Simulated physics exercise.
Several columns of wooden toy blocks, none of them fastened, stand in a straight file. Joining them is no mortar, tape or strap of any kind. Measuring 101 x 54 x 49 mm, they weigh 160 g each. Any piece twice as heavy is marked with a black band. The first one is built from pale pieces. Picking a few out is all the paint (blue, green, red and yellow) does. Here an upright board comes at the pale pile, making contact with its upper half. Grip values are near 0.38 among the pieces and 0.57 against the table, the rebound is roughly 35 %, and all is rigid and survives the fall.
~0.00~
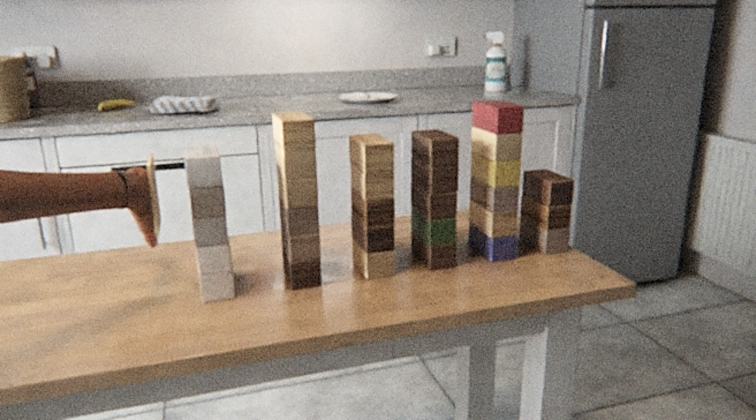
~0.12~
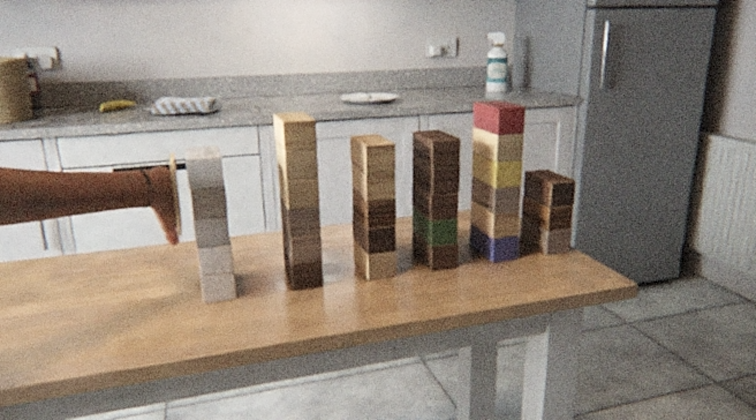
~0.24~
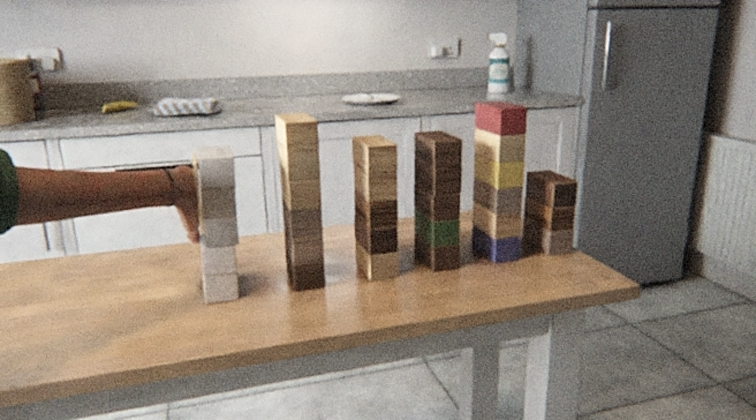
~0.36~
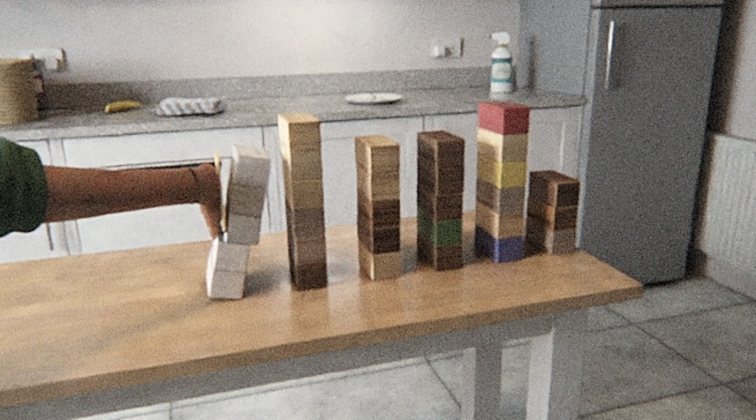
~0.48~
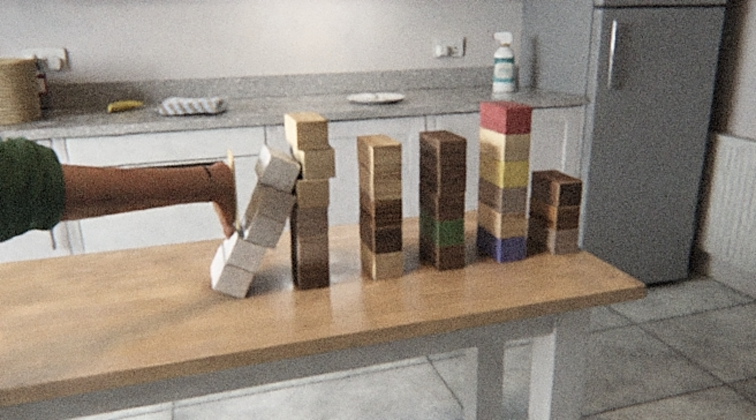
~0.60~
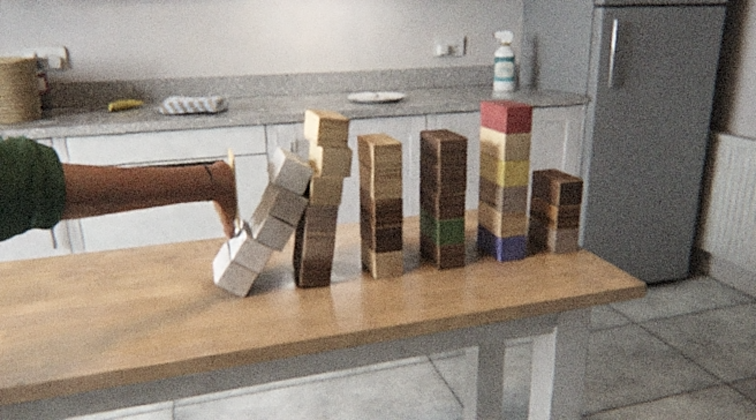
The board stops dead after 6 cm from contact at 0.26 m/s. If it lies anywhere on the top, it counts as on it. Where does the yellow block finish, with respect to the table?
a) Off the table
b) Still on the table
Option a: Off the table.
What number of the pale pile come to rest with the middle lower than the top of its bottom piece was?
I count 2 of the pale pieces.
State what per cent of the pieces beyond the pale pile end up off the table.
35%.
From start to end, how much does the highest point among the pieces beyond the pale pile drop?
About 10 cm lower.
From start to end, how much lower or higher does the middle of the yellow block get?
89 cm lower.
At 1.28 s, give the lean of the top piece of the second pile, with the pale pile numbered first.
It tilts close to 10 degrees.
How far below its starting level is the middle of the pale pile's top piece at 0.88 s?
Drop so far: Roughly 8 cm.
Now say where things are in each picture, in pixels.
In the first picture (pixels give the middle of a visible side; the camera pans a little), board (152, 193) 52 mm short; yellow block (482, 169); green block (443, 232); red block (511, 120); none of the others has stirred.
The second picture shows board (175, 191) 21 mm short; yellow block (483, 170).
The third picture shows board (198, 190) 10 mm in; yellow block (485, 170).
The fourth picture shows board (221, 188) 42 mm in, top of the pale pile leaning 13°; yellow block (488, 170); none of the others has stirred.
The fifth picture shows board (235, 187) 6 cm in, stopped, top of the pale pile leaning 26°; yellow block (490, 170); movement in 3 of them.
The sixth picture shows board (236, 186) 6 cm in, stopped, top of the pale pile leaning 29°; yellow block (490, 169); red block (520, 120); blue block (488, 242); steepest lean 8°, the block at (333, 133); movement in 6 of them.
After 0.88 s, 5 of the pale pile down; none of the 25 other blocks off the table, 12 disturbed; yellow block unmoved.
After 1.28 s, 5 of the pale pile down; none of the 25 other blocks off the table, 21 disturbed; yellow block 20° from how it stood; green block 47° from how it stood, 24 mm lower.
After 1.86 s, 5 of the pale pile down; 6 of the 25 other blocks off the table; yellow block 45° from how it stood, 44 cm lower; red block on its side.
After 2.32 s, 5 of the pale pile down; 9 of the 25 other blocks off the table; yellow block 13° from how it stood, 89 cm lower; red block on its side.
In the end (2.6 s), 5 of the pale pile down; 9 of the 25 other blocks off the table; yellow block 26° from how it stood, 89 cm lower; red block upside down; green block on its side.
